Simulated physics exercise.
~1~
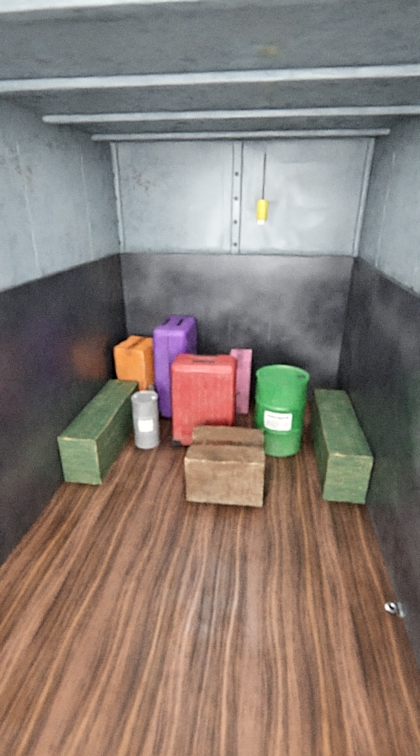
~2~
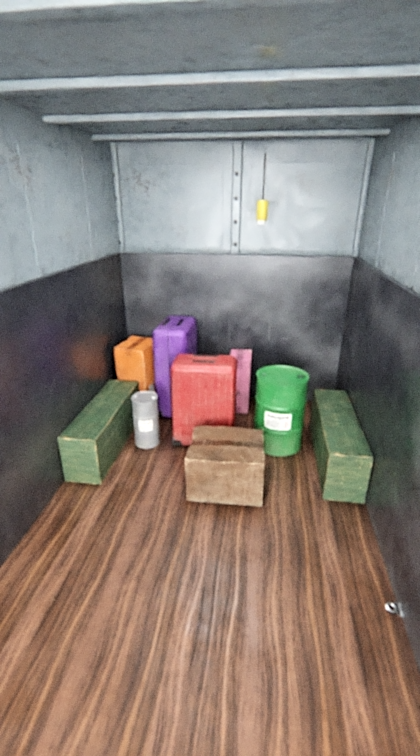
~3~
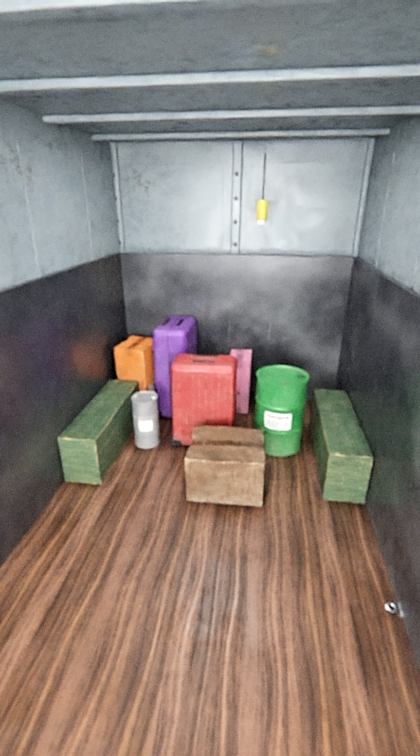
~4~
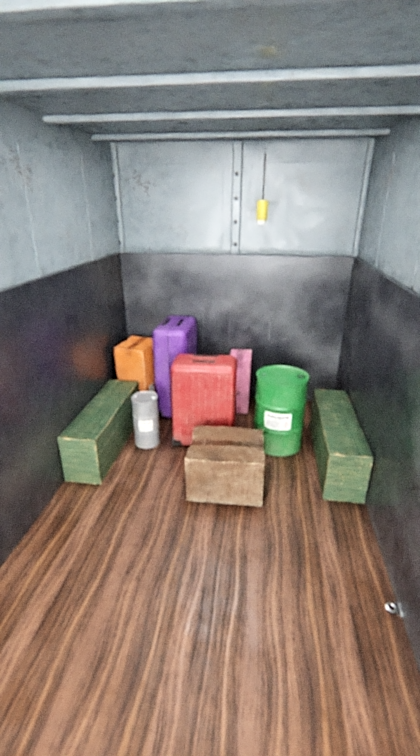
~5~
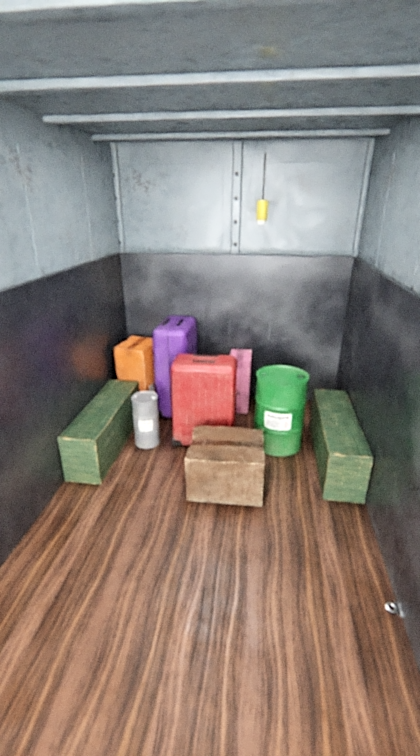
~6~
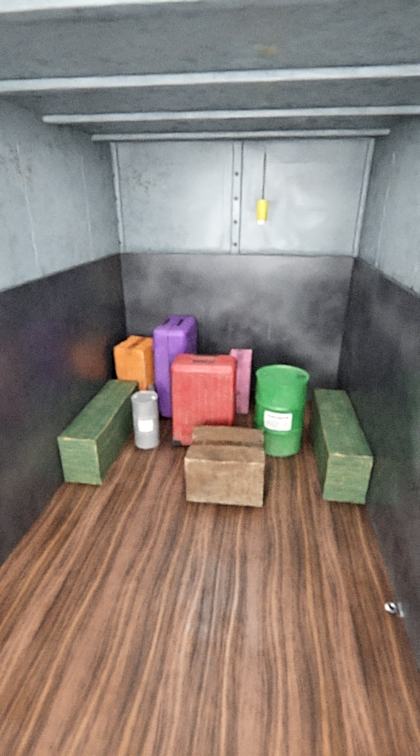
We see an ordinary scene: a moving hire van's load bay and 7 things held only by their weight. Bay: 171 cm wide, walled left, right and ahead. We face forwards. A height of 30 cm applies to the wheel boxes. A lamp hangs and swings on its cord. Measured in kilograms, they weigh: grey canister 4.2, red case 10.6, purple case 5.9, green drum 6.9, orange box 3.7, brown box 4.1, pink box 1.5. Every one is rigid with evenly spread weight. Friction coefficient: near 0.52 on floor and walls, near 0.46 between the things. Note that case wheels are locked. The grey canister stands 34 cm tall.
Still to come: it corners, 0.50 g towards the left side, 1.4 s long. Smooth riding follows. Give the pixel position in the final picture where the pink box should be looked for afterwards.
(218, 395).
Then, 0.70 s on from there, load feels 0.50 g left; pink box 23° off upright near (228, 379); purple case 9° off upright; orange box 5° off upright.
Then, 1.60 s on from there, smooth; pink box 55° off upright near (214, 382); purple case 4° off upright; orange box moved 3 cm.
Then, 1.90 s on from there, smooth; pink box on its side near (217, 396); purple case moved 4 cm; orange box moved 2 cm.
In the end, toppled in the van, pink box; the other 6 under 15 cm from the start. In the last view, pink box near (218, 395).
